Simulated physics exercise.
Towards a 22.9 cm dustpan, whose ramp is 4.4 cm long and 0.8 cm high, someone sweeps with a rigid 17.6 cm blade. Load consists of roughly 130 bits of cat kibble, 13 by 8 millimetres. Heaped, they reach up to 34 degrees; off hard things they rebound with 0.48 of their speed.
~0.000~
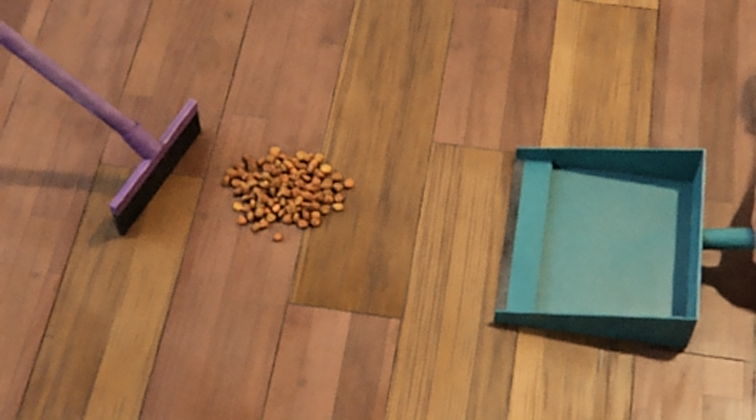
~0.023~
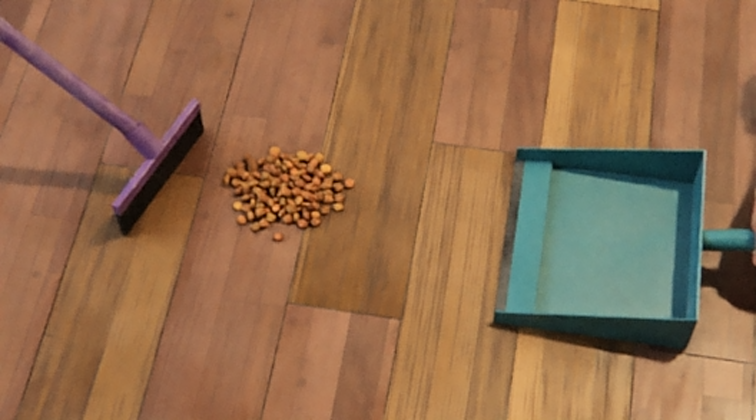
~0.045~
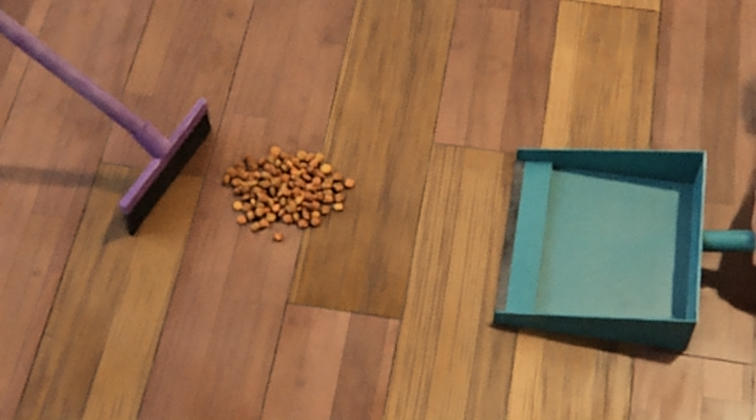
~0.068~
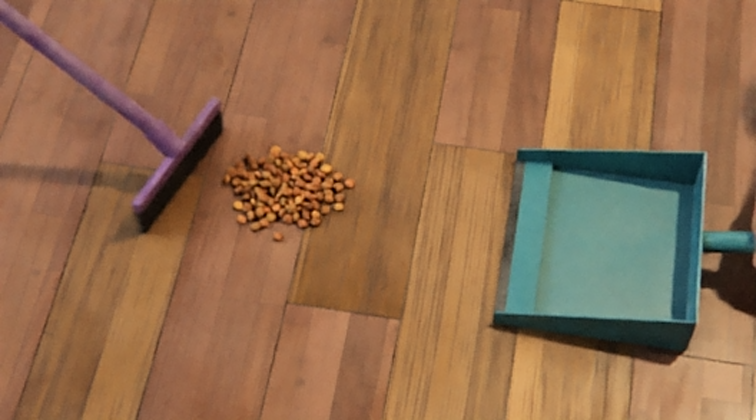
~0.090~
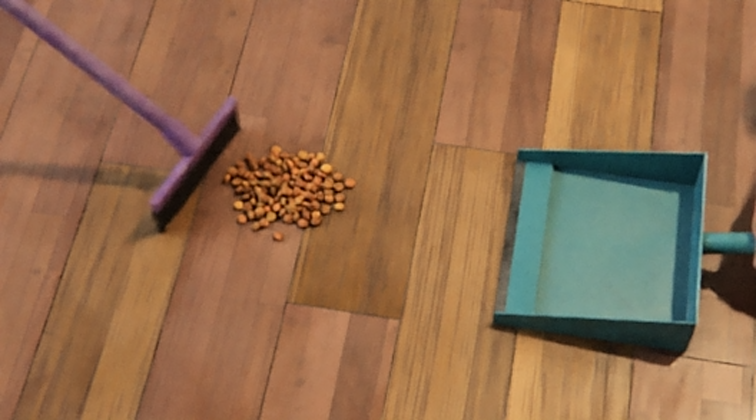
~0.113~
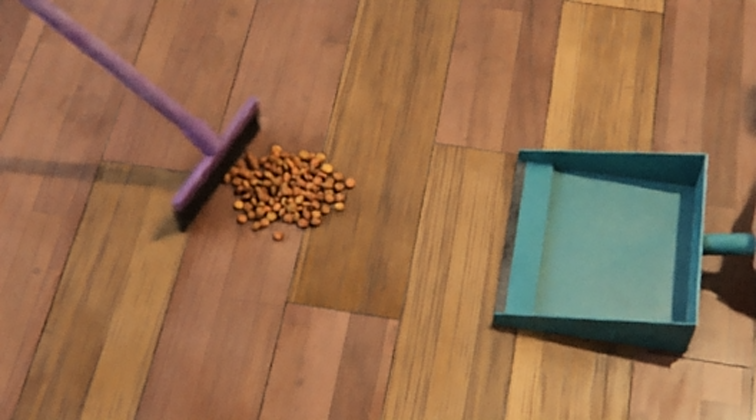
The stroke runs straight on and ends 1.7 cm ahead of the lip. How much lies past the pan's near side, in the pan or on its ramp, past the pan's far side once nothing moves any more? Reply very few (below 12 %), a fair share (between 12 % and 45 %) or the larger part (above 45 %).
Near side - very few; pan - a fair share; far side - very few.
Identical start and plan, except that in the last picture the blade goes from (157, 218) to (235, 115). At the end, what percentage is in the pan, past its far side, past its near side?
Pan 25; far 0; near 10.
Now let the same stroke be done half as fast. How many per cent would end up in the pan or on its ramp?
I'd guess it lands at about 0 per cent.
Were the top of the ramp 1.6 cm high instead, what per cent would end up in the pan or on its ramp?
15 %.
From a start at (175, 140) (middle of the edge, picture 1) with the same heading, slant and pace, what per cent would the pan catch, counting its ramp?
Around 5 %.
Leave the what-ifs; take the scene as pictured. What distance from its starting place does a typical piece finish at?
Median: Approx. 24 cm.
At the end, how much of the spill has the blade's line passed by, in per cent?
Close to 20 percent.
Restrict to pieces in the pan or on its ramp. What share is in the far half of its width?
Around 80 percent.
After 0.26 s, middle of the blade 19 cm from the lip; 0 % over the lip, far side 0 %, near side 0 %.
After 0.36 s, middle of the blade 8 cm from the lip; 0 % over the lip, far side 5 %, near side 5 %.
After 0.59 s, middle of the blade 5 cm from the lip; 20 % over the lip, far side 10 %, near side 5 %.
By 1.2 s all is still; near side 5 %, pan 20 %, far side 10 %, in front of the lip or behind the blade 65 %.
